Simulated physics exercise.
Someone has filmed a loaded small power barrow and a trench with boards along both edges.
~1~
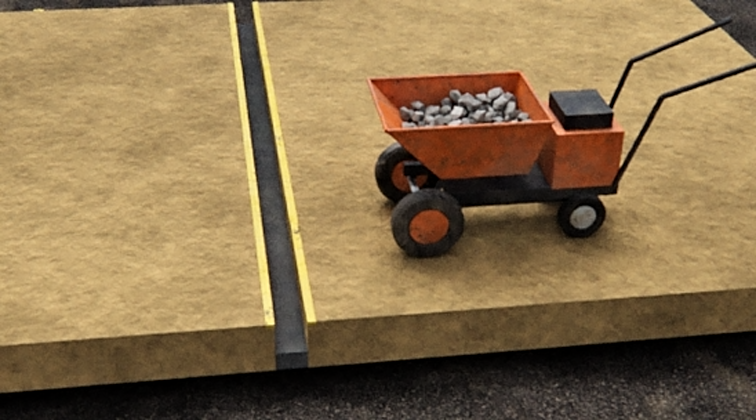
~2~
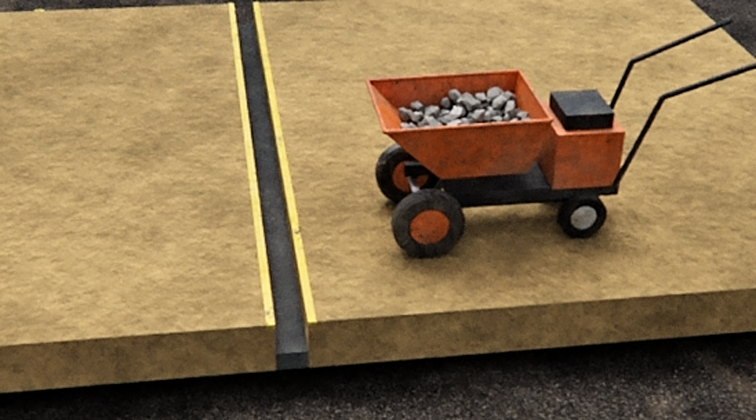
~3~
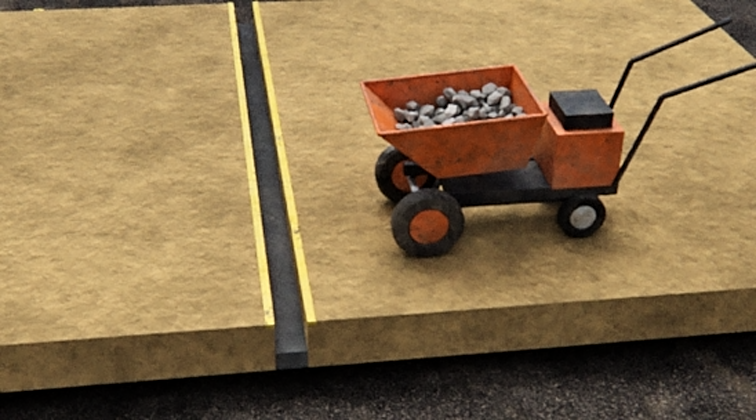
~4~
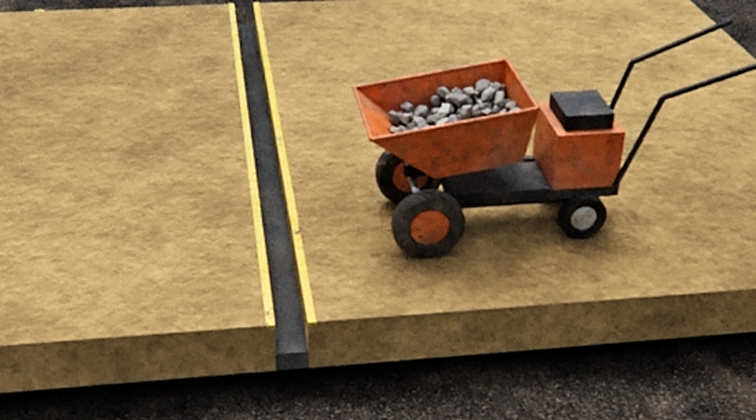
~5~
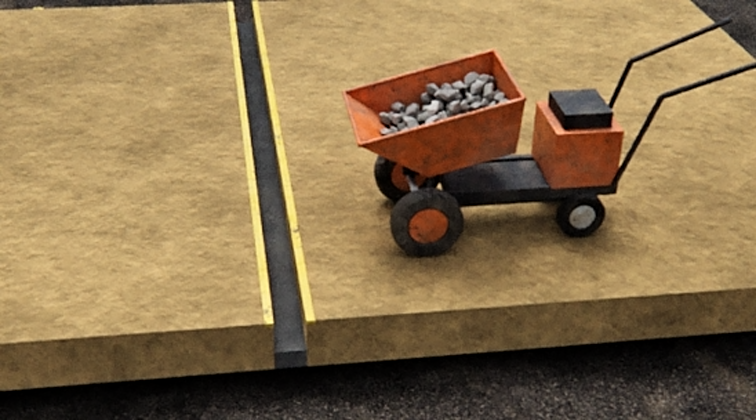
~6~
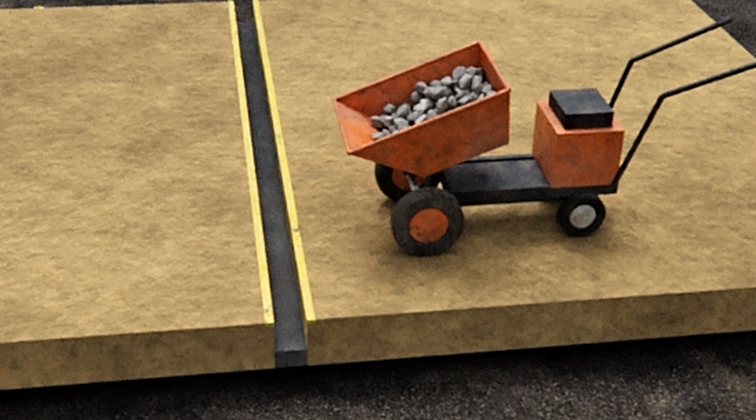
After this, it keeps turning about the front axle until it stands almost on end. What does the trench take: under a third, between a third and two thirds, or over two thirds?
The trench takes from one third to two thirds.
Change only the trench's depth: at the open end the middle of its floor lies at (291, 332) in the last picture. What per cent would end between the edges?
Some 30 per cent.
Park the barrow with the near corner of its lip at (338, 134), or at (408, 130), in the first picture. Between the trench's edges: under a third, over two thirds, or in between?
At the first place under a third, at the second the middle third.
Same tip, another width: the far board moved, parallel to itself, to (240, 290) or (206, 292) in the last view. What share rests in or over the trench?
In turn 80 and 90 in a hundred.
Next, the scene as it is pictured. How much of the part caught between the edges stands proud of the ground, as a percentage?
Near 30 %.
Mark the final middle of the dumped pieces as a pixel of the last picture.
Roughly at (273, 235).
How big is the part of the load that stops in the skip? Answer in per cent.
It comes to 25 per cent or so.
Shortly afterwards, skip tipped steeply; the whole lot in the skip.
Next, skip tipped right over; the bulk in the skip; only a few short of the trench; a little in or heaped over the trench; only a few beyond it; only a few falling.
Some moments later, skip tipped right over; near a quarter in the skip; a little short of the trench; near half in or heaped over the trench; near a quarter beyond it.
In the end, skip tipped right over; near a quarter in the skip; a little short of the trench; near half in or heaped over the trench; near a quarter beyond it.
